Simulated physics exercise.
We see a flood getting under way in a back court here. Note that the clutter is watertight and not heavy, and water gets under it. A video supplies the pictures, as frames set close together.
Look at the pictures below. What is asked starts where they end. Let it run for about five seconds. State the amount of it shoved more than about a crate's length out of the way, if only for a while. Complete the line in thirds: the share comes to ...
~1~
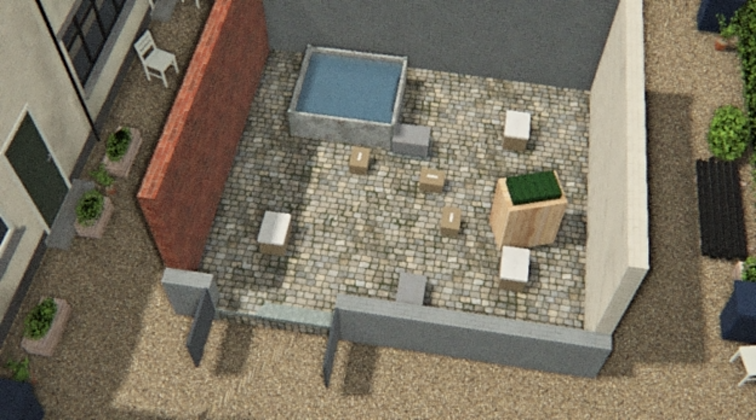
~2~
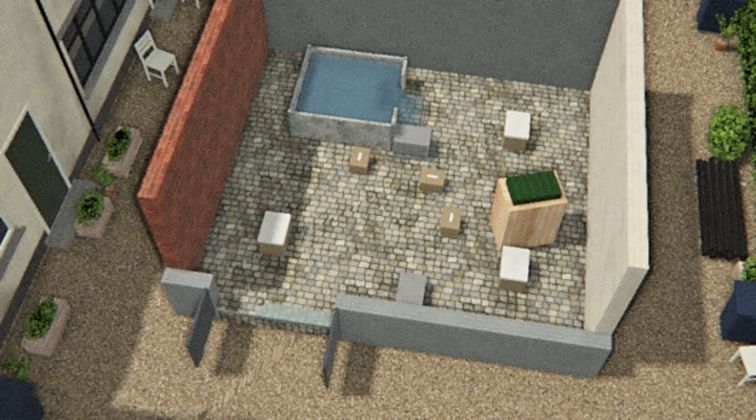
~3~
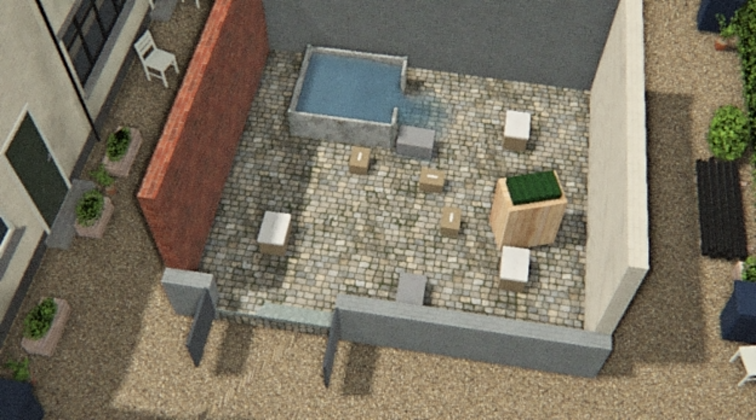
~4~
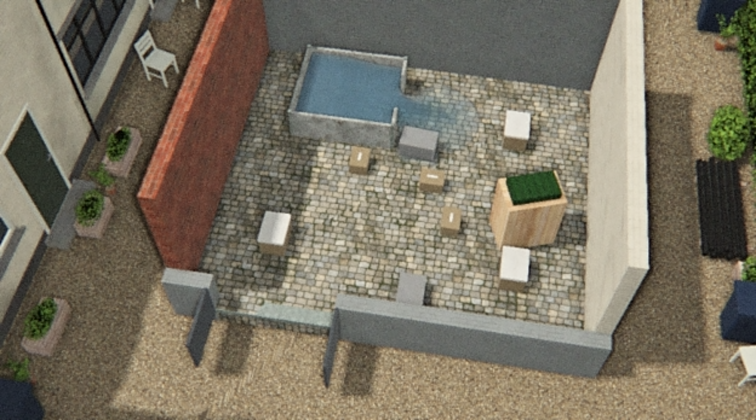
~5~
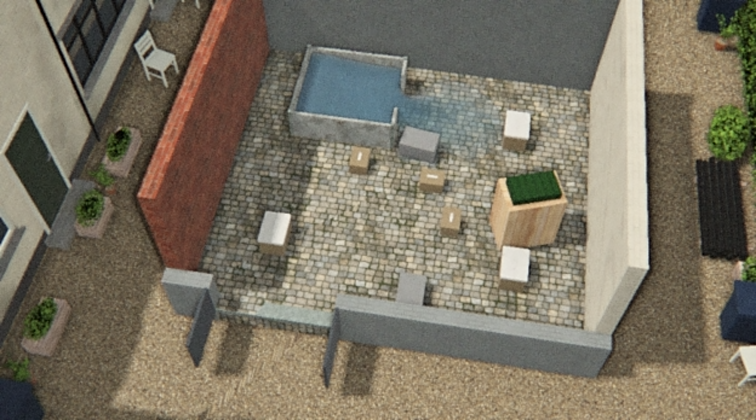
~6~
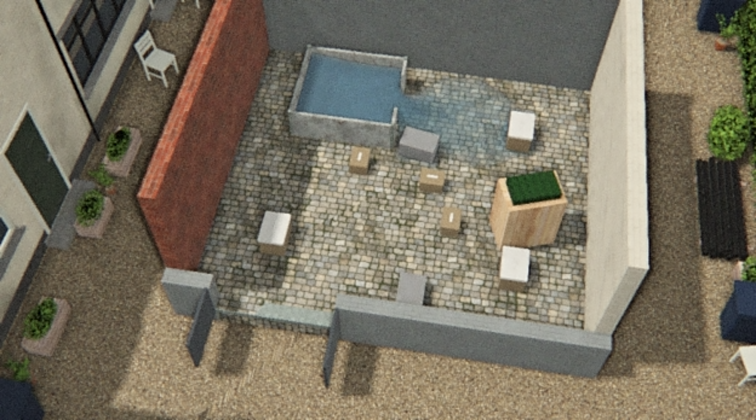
The share comes to less than a third.
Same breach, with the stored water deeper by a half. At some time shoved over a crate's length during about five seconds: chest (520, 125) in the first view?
Lab note - result: Distance reached.
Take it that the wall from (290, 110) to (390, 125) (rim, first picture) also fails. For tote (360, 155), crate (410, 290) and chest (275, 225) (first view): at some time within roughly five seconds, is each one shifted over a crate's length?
Results in order: Cleared that distance / cleared that distance / cleared that distance.
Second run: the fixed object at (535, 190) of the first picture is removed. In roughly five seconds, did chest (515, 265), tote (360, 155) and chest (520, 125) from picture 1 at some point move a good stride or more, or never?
Okay, so the first was pushed clear, the second stayed in place, and the third was pushed clear.
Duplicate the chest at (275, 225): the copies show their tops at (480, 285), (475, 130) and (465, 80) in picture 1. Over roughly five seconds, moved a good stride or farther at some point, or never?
Results - 1: Doesn't go far; 2: Ends up far away; 3: Ends up far away.
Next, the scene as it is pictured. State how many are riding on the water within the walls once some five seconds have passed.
Exactly 1 of them.
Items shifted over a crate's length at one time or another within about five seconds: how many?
It totals 1.
A moment on, 1 of 8 are well off their spots; 0 afloat.
Next, 1 of 8 are well off their spots; 1 afloat.
Later, 1 of 8 are well off their spots; 1 afloat.
In the end, 1 of 8 are well off their spots, and 1 have been at some point; 1 afloat.
